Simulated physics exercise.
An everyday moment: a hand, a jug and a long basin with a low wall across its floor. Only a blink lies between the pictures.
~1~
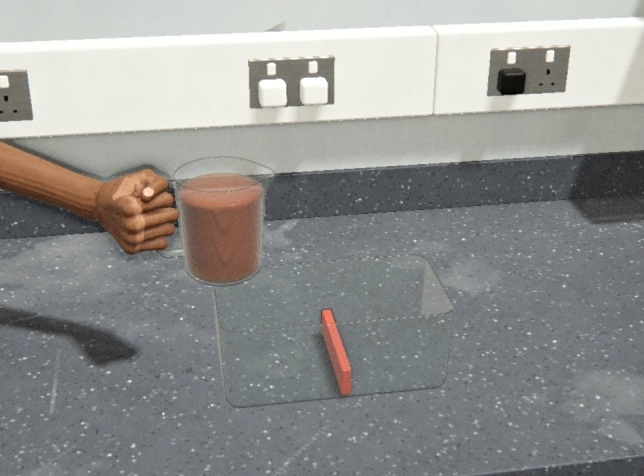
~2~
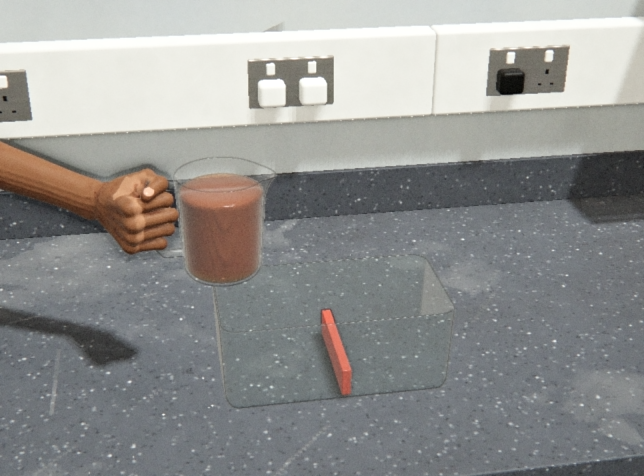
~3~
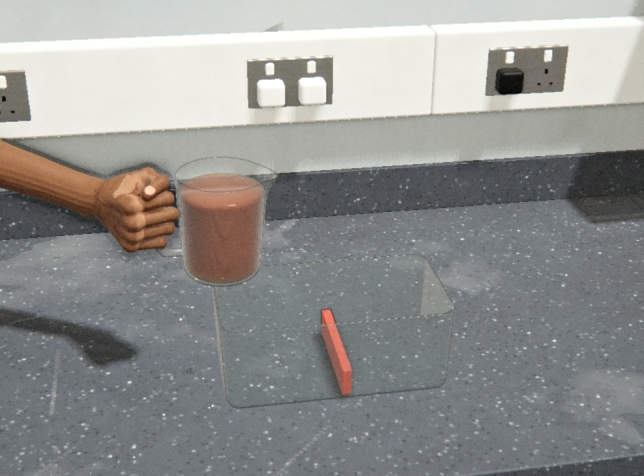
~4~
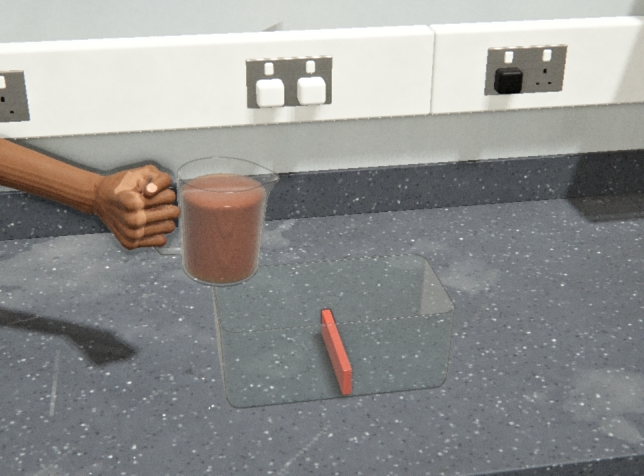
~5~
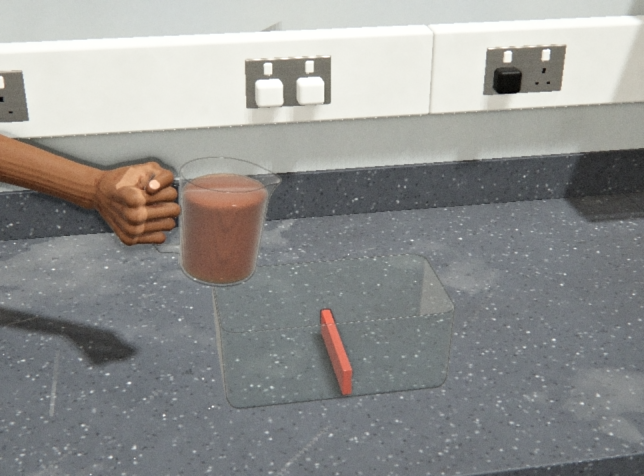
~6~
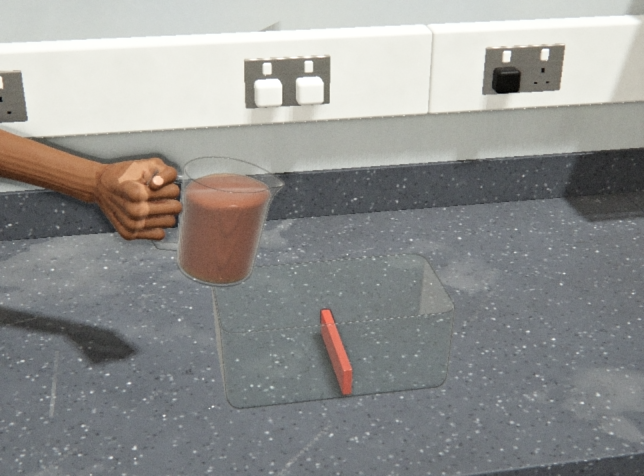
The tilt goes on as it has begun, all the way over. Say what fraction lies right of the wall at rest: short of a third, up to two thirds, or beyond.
The share right of the wall is between a third and two thirds.
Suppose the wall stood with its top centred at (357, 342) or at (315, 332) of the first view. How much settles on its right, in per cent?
Roughly 15 per cent, and 90 per cent.
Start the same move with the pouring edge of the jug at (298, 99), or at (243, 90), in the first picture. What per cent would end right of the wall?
In turn 90 and 40 in a hundred.
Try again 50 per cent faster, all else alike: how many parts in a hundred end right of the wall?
Some 45 per cent.
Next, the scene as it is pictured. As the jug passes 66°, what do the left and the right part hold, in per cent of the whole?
Left about 0, right about 0.
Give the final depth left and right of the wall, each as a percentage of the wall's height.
The left part 50 per cent, the right part 50.
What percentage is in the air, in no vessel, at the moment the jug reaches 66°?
Roughly 15 in a hundred.
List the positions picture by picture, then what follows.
The first frame shows tilt 0°; pouring edge (275, 172); surface from (177, 190) to (263, 184); the long basin's rim runs from (216, 301) to (440, 283); the wall's top is at (336, 340).
The second frame shows tilt 0°; pouring edge (276, 172); surface from (178, 190) to (263, 185).
The third frame shows tilt 2°; pouring edge (277, 174); surface from (178, 189) to (264, 185).
The fourth frame shows tilt 4°; pouring edge (279, 176); surface from (180, 189) to (266, 186).
The fifth frame shows tilt 7°; pouring edge (281, 178); surface from (183, 189) to (267, 186).
The sixth frame shows tilt 11°; pouring edge (284, 182); surface from (184, 190) to (271, 186).
A moment on, the jug is tipped part way and 83 per cent is still to pour, 1 is left of the wall and 2 right of it.
Next, the jug is tipped on its side and 38 per cent is still to pour, 15 is left of the wall and 31 right of it.
Then the jug is tipped on its side and 9 per cent is still to pour, 36 is left of the wall and 51 right of it.
Later the jug is tipped on its side and 2 per cent is still to pour, 46 is left of the wall and 51 right of it.
In the end 48 per cent lies left of the wall, 51 right of it and 0 outside.
